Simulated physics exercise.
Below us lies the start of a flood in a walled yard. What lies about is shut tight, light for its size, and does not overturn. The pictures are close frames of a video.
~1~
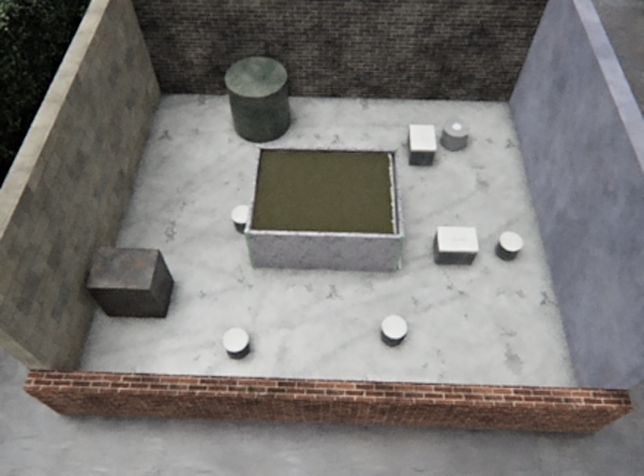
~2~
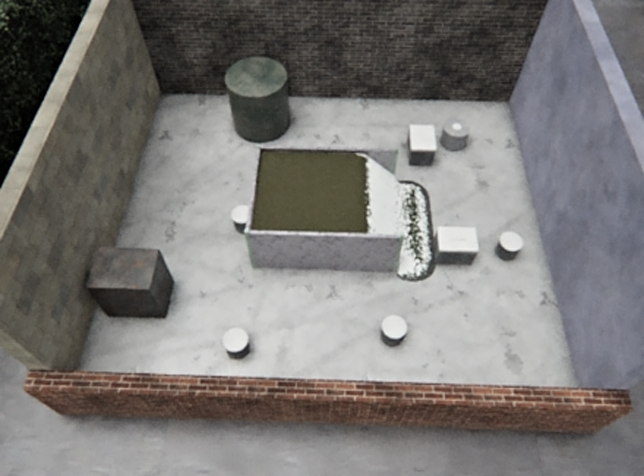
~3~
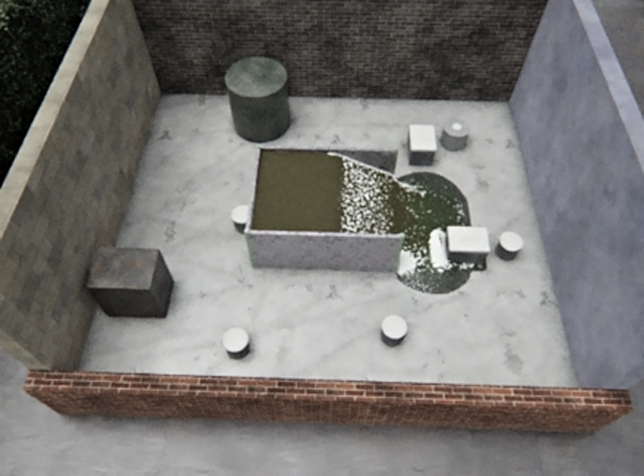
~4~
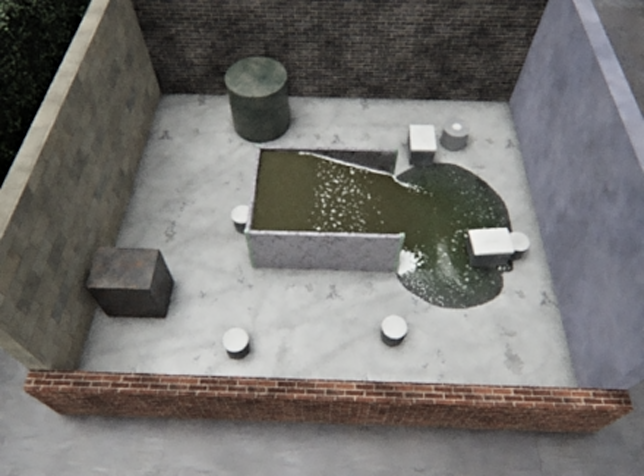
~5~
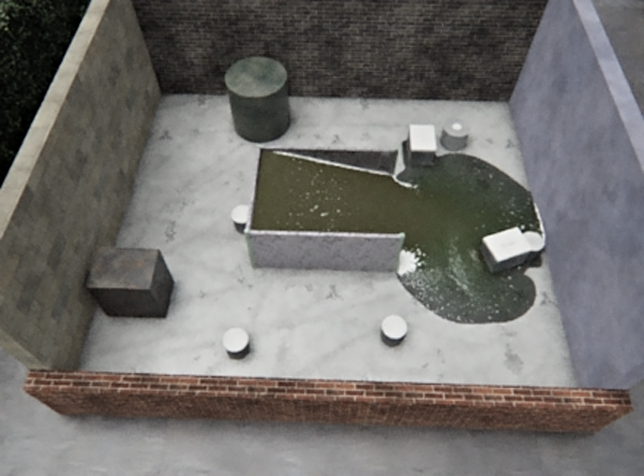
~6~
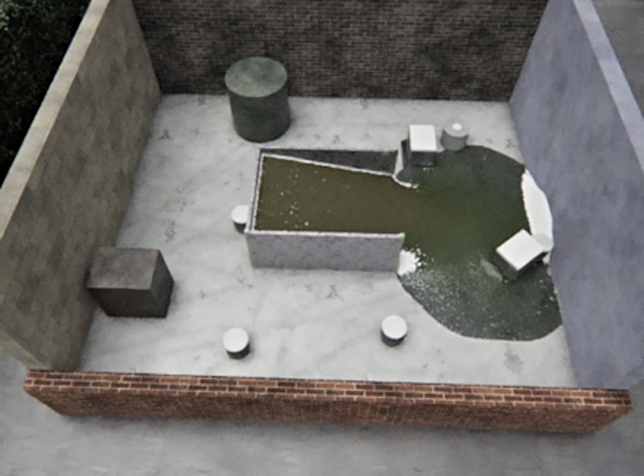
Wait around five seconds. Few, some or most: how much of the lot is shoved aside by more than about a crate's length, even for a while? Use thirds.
That comes to two thirds or above.
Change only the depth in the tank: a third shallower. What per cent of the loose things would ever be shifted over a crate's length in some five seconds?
Close to 60 %.
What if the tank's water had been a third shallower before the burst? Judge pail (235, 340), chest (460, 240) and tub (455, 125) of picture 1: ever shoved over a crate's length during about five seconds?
As listed: Short of that, yes, yes.
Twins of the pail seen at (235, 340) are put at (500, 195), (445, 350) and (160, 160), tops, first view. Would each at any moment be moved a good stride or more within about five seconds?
In turn: Shifted that much, shifted that much, never so far.
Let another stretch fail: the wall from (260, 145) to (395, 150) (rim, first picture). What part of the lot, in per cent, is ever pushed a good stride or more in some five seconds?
I make it 60 per cent.
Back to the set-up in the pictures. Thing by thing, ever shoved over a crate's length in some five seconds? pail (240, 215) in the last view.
For that one: No.
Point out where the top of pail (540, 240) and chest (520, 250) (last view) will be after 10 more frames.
Around (542, 336) and (562, 361).
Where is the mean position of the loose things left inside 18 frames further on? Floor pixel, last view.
Near (347, 254).
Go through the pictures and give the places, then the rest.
In the first frame, a chest at (458, 239), on the bottom; a pail at (511, 241) rests on the ground; 0 of 7 have shifted.
In the second frame, a chest at (458, 239), on the bottom; a pail at (511, 241) rests on the ground; 0 of 7 have shifted.
In the third frame, a chest at (469, 239) rests on the ground, close to its start; a pail at (511, 241) rests on the ground; 1 of 7 have shifted.
In the fourth frame, a chest at (491, 241) rests on the ground, a stride from its start; a pail at (518, 241) rests on the ground, close to its start; 2 of 7 have shifted.
In the fifth frame, a chest at (508, 244) rests on the ground, a stride from its start; a pail at (532, 241), on the bottom, close to its start; 2 of 7 have shifted.
In the sixth frame, a chest at (521, 249), on the bottom, a stride from its start; a pail at (542, 242), on the bottom, a stride from its start; 2 of 7 have shifted.
A moment on, 2 of 7 are well off their spots; 2 afloat.
Next, 2 of 7 are well off their spots; 2 afloat.
Later, 4 of 7 are well off their spots; 2 afloat.
In the end, 6 of 7 are well off their spots, and 6 have been at some point; 3 afloat.
